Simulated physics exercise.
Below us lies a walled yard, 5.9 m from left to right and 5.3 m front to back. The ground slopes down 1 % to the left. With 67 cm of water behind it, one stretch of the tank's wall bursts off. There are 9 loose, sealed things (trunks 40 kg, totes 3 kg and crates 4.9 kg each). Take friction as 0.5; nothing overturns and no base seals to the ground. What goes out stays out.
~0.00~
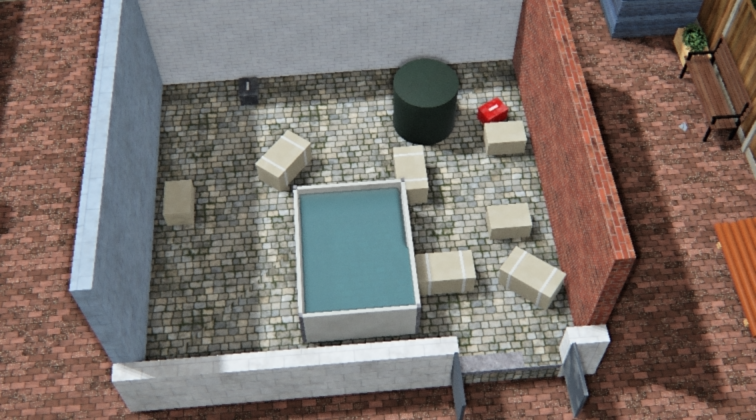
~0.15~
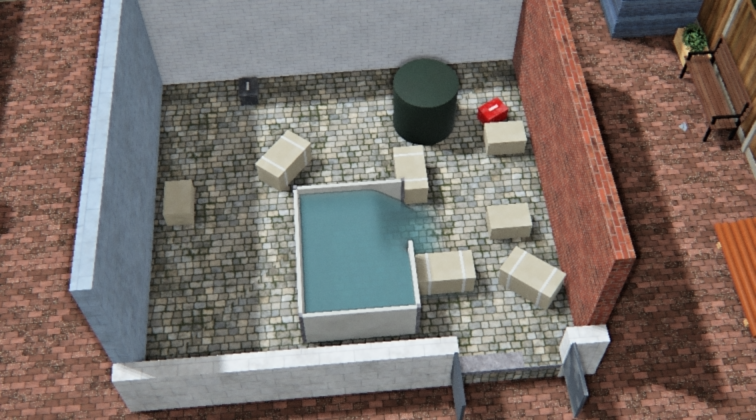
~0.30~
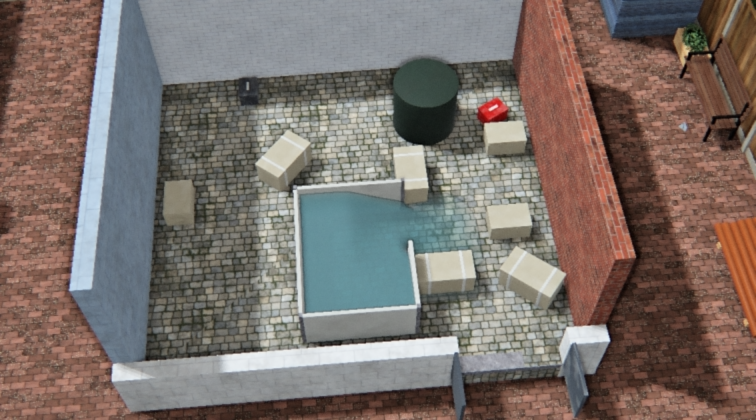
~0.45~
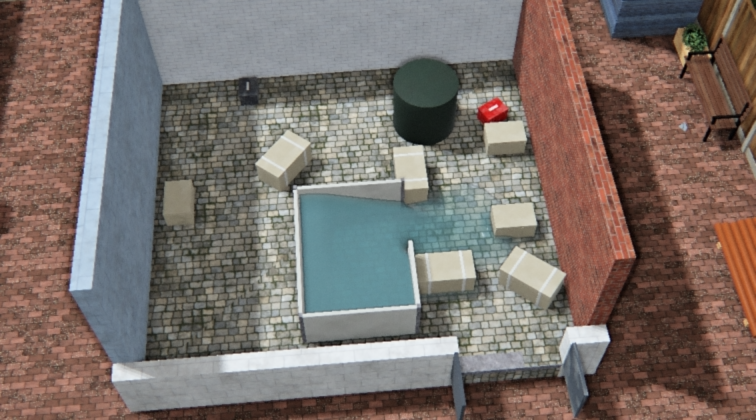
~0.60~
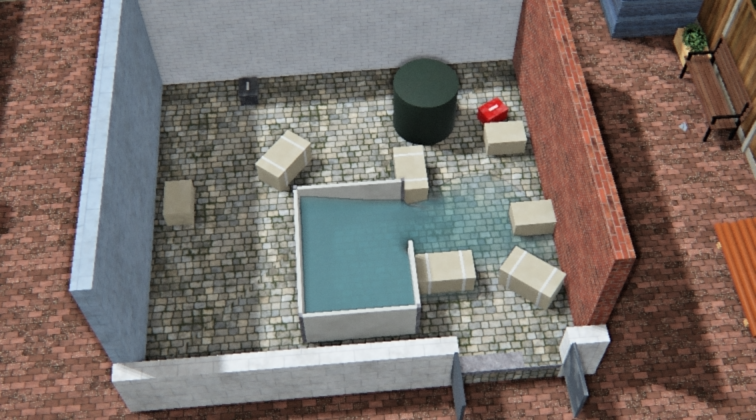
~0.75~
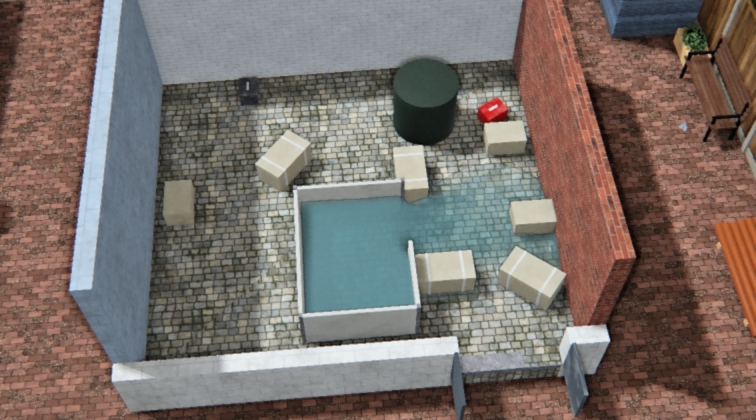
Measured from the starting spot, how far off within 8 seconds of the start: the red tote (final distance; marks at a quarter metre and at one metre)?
The red tote gets carried off.
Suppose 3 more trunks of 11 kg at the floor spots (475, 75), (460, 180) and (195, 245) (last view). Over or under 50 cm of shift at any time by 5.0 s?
In turn: Past it, more, under.
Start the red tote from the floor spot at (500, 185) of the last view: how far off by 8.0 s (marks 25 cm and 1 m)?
It ends far away.
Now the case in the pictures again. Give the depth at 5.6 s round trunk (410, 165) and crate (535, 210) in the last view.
Roughly 3 and 9 cm.
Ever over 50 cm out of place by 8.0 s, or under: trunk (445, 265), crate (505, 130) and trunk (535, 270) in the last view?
In turn: Under, more, past it.
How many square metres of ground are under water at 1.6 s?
About 10.0 m2.
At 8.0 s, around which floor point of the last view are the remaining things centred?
Around (329, 205).
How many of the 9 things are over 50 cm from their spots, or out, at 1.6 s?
0 of them.
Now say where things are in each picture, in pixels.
In the first picture, the red tote at (493, 108) rests on the ground; 2.9 m2 under water; 0 of 9 have shifted.
In the second picture, the red tote at (493, 108), on the bottom; 3.5 m2 under water; 0 of 9 have shifted.
In the third picture, the red tote at (493, 108), on the bottom; water covers 4.1 m2; 0 of 9 have shifted.
In the fourth picture, the red tote at (493, 108) rests on the ground; 4.8 m2 under water; 1 of 9 have shifted.
In the fifth picture, the red tote at (493, 108) rests on the ground; water covers 5.7 m2; 1 of 9 have shifted.
In the sixth picture, the red tote at (493, 108) rests on the ground; water covers 6.5 m2; 1 of 9 have shifted.
After 1.6 s the red tote is near (490, 97), 0.2 m from its start, aground; 0 of 9 are out; 2 afloat.
After 3.6 s the red tote is near (327, 117), 2.6 m from its start, aground; 0 of 9 are out; 2 afloat.
After 5.6 s the red tote is near (304, 134), 3.0 m from its start, afloat; 0 of 9 are out; 3 afloat.
After 8.0 s the red tote is near (256, 135), 3.8 m from its start, aground; 0 of 9 are out; 4 afloat.
